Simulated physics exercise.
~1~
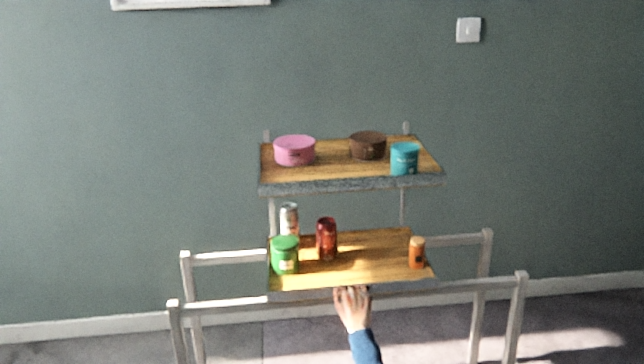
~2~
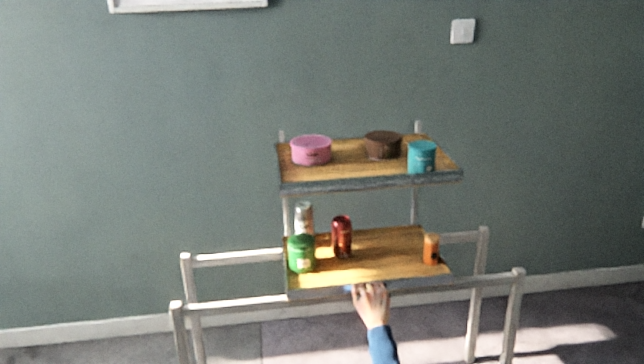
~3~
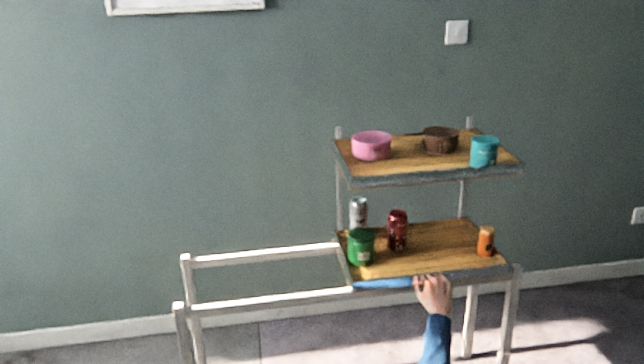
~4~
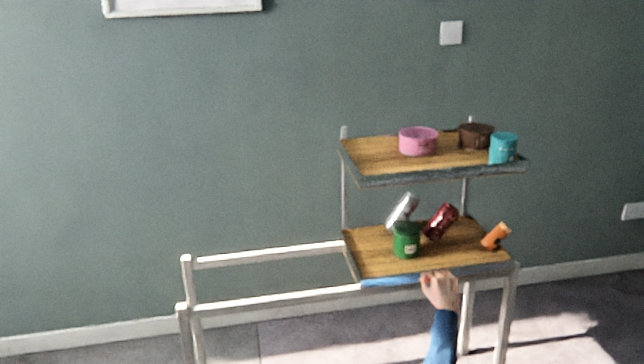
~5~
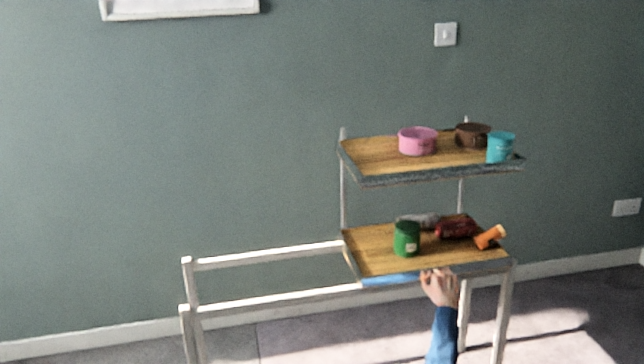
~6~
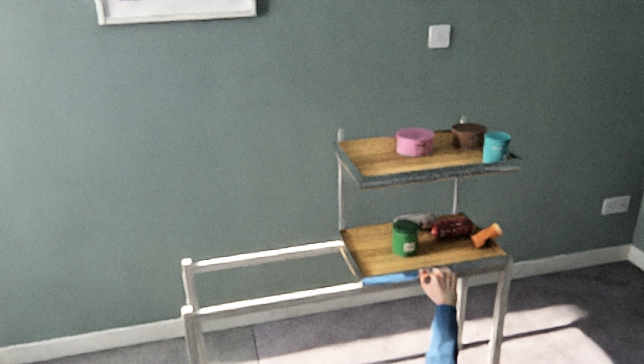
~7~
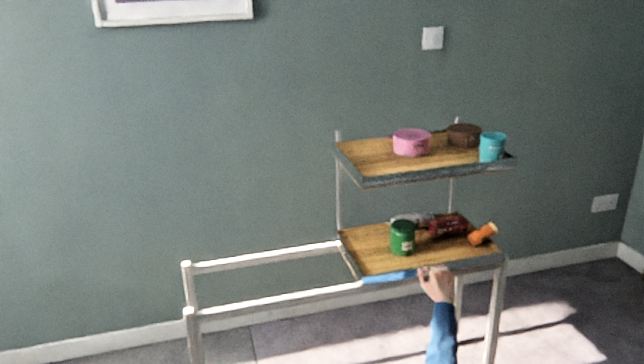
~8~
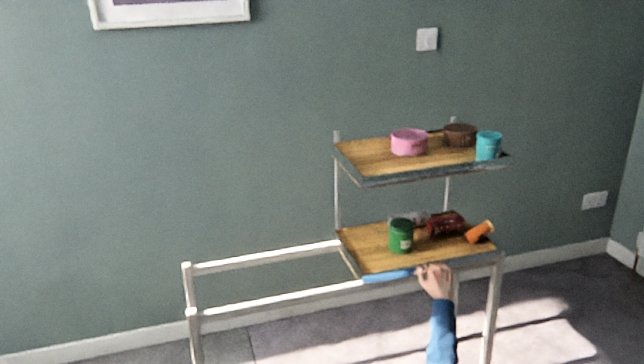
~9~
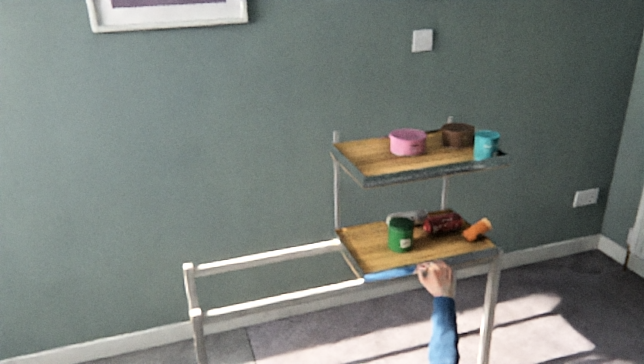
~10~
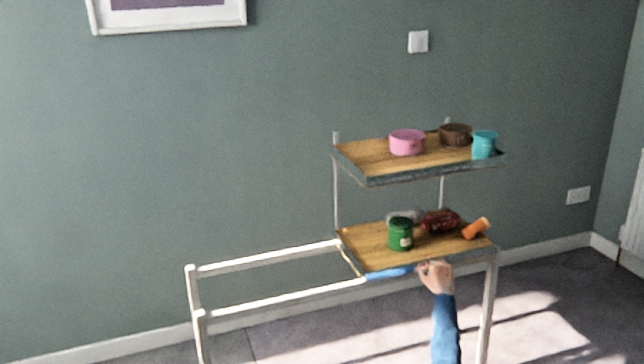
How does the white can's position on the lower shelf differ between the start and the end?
At the start the white can stands upright on the lower shelf. By the end it is lying on its side.
Hand pushing a two-tier tray right along white rails until it stops, tubs sliding and two cans and orange shaker toppling.
